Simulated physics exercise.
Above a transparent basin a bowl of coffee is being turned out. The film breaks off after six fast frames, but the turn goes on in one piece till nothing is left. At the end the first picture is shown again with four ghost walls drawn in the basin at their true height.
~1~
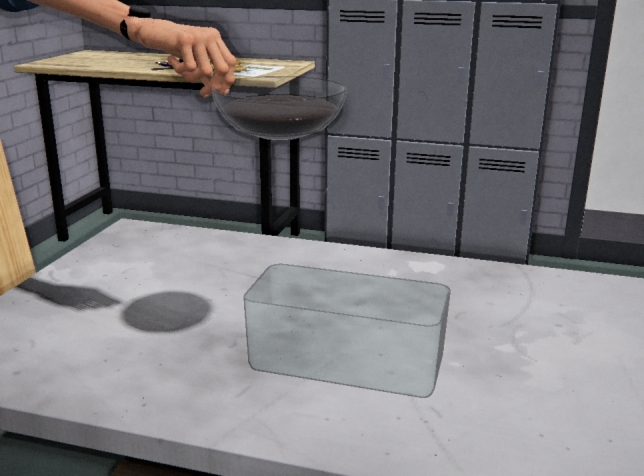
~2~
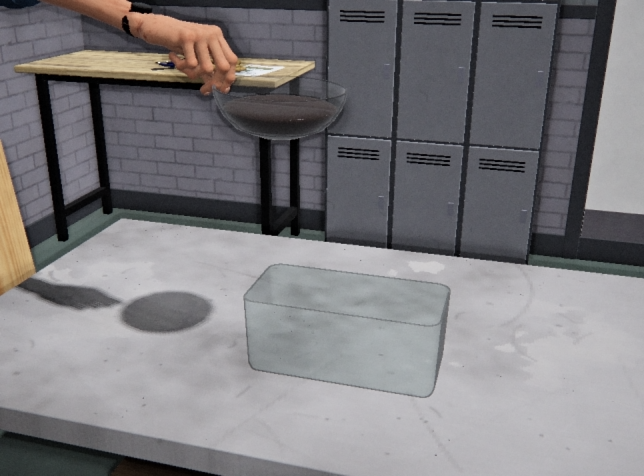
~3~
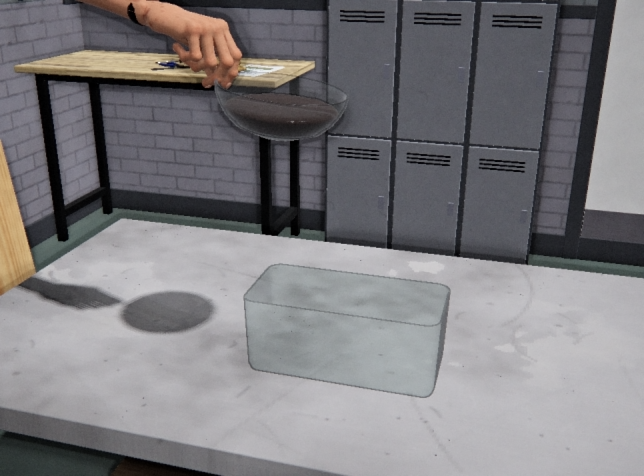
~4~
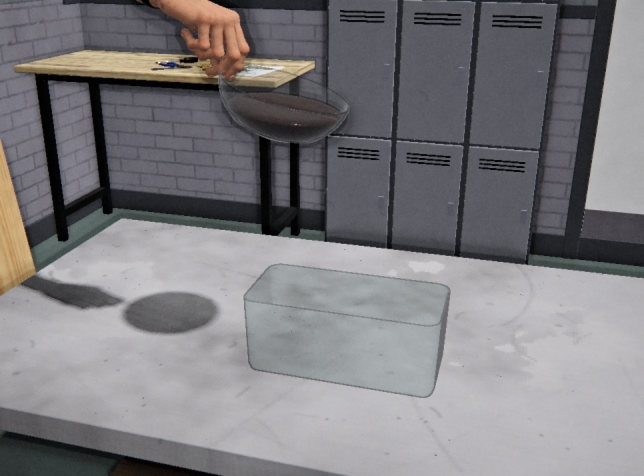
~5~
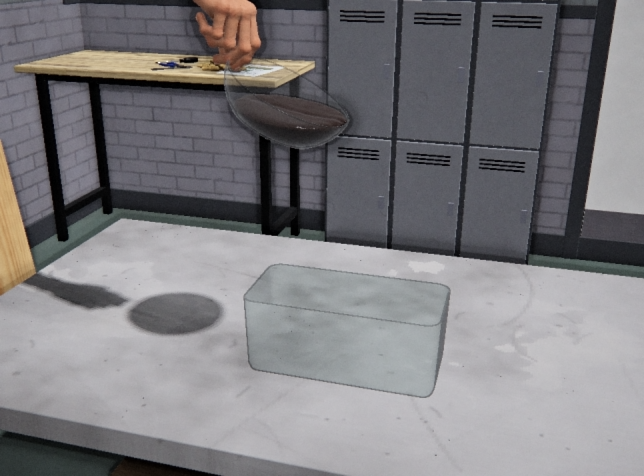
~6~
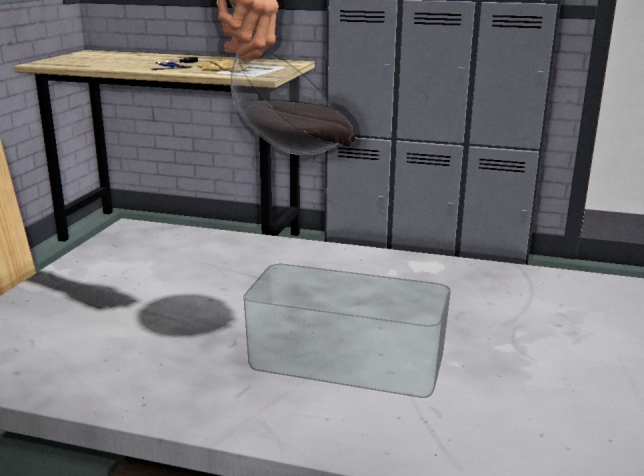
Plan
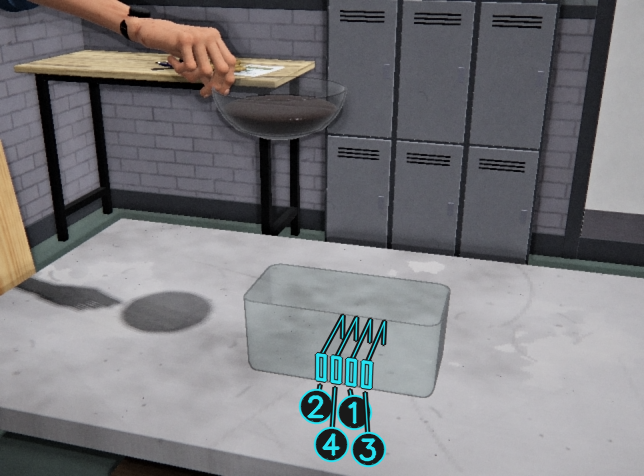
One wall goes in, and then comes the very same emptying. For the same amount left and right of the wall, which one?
Choose 3.
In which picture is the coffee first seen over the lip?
Picture 6.
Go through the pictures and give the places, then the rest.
Upright, lip at (343, 91); basin from (249, 365) to (434, 396); nothing has left yet.
Upright, lip at (343, 93); nothing has left yet.
Tipped about 7°, lip at (345, 99); nothing has left yet.
Tipped about 16°, lip at (346, 110); nothing has left yet.
Tipped about 27°, lip at (345, 123); nothing has left yet.
Tipped about 41°, lip at (341, 138); coffee is over the lip, down to (346, 143).
On the marked copy, 1 at (350, 390); 2 at (320, 385); 3 at (365, 392); 4 at (334, 387).
With 1, about 35 % ends left of the wall and 58 % right of it; 7 % is lost outside.
With 2, about 19 % ends left of the wall and 74 % right of it; 7 % is lost outside.
With 3, about 49 % ends left of the wall and 45 % right of it; 6 % is lost outside.
With 4, about 25 % ends left of the wall and 68 % right of it; 7 % is lost outside.
